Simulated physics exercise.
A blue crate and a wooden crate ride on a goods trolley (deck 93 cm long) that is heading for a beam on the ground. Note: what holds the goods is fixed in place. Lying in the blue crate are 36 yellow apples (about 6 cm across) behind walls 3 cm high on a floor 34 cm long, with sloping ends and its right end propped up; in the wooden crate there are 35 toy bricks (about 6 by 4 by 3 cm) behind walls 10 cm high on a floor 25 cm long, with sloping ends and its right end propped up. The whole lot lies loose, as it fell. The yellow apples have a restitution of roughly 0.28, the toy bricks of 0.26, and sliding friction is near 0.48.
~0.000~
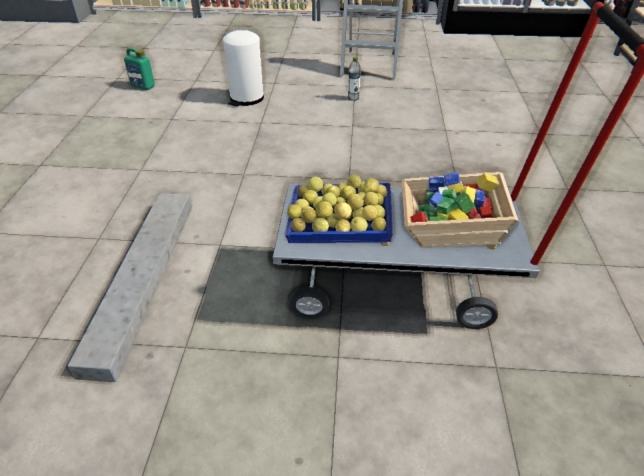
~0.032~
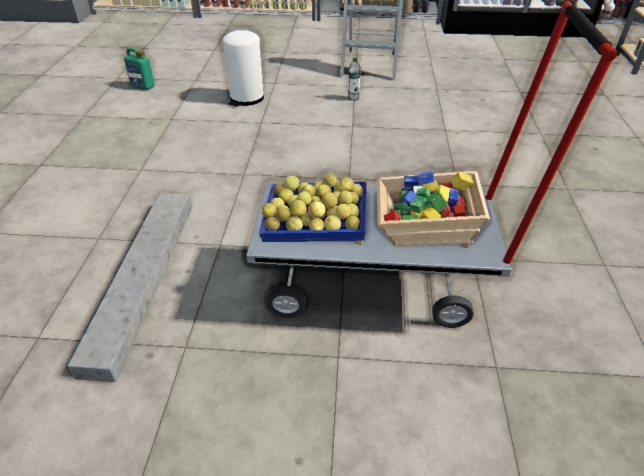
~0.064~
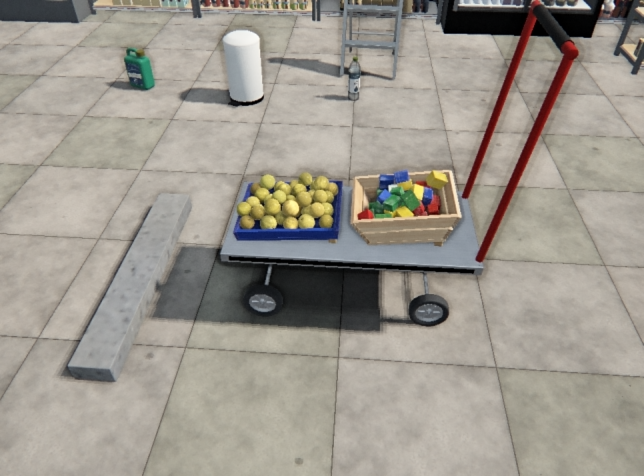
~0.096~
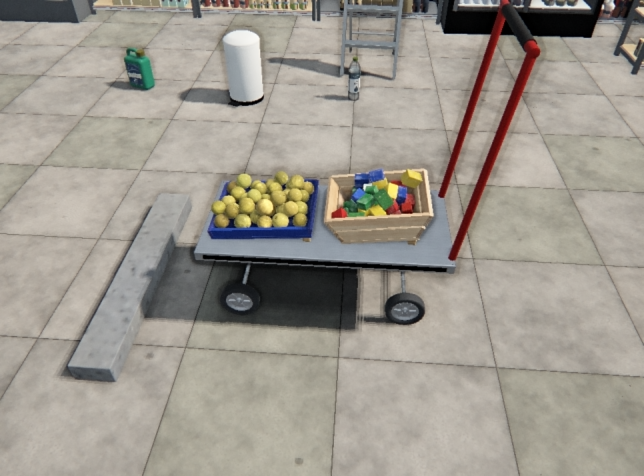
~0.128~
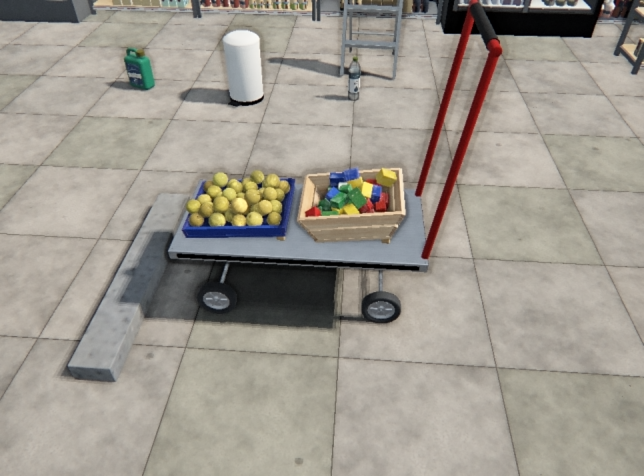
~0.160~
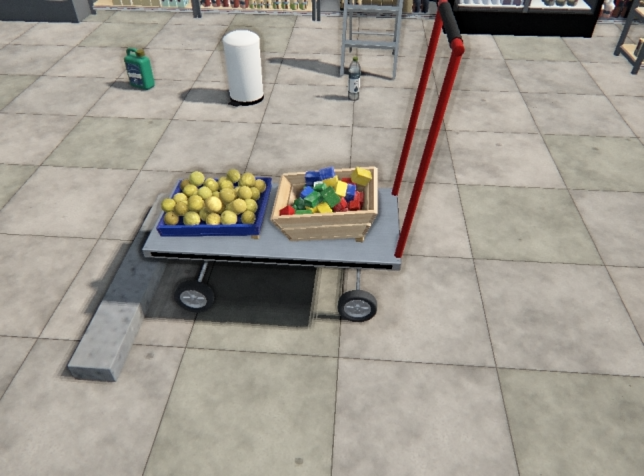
A goods trolley with a grey deck and red handle rolls steadily left across a paved floor of square slabs, seen from above by a still camera. On it sit a blue crate of yellow apples at left and a wooden crate of colourful toy bricks at right, while a grey beam lies on the left and a green container, white cylinder, bottle and ladder stand behind. The trolley's front edge passes over the beam's far end, both crates riding along with their contents inside.
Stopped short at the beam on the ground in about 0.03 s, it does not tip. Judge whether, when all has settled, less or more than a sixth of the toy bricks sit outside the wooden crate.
When all has settled, more than a sixth are outside.
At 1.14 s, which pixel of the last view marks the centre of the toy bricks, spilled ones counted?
Near (273, 202).
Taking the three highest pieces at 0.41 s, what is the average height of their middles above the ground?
Mean height: Some 72 cm.
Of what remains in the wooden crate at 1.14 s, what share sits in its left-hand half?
That comes to roughly 70 in a hundred.
After 0.19 s, contact.
After 0.29 s, 5 of 36 out of the blue crate and 0 of 35 out of the wooden crate.
After 0.41 s, 14 of 36 out of the blue crate and 7 of 35 out of the wooden crate.
After 0.64 s, 15 of 36 out of the blue crate and 9 of 35 out of the wooden crate.
Final count (at 1.14 s), 17 of 36 out of the blue crate and 9 of 35 out of the wooden crate. Asked share, 9 of 35, 26 per cent.
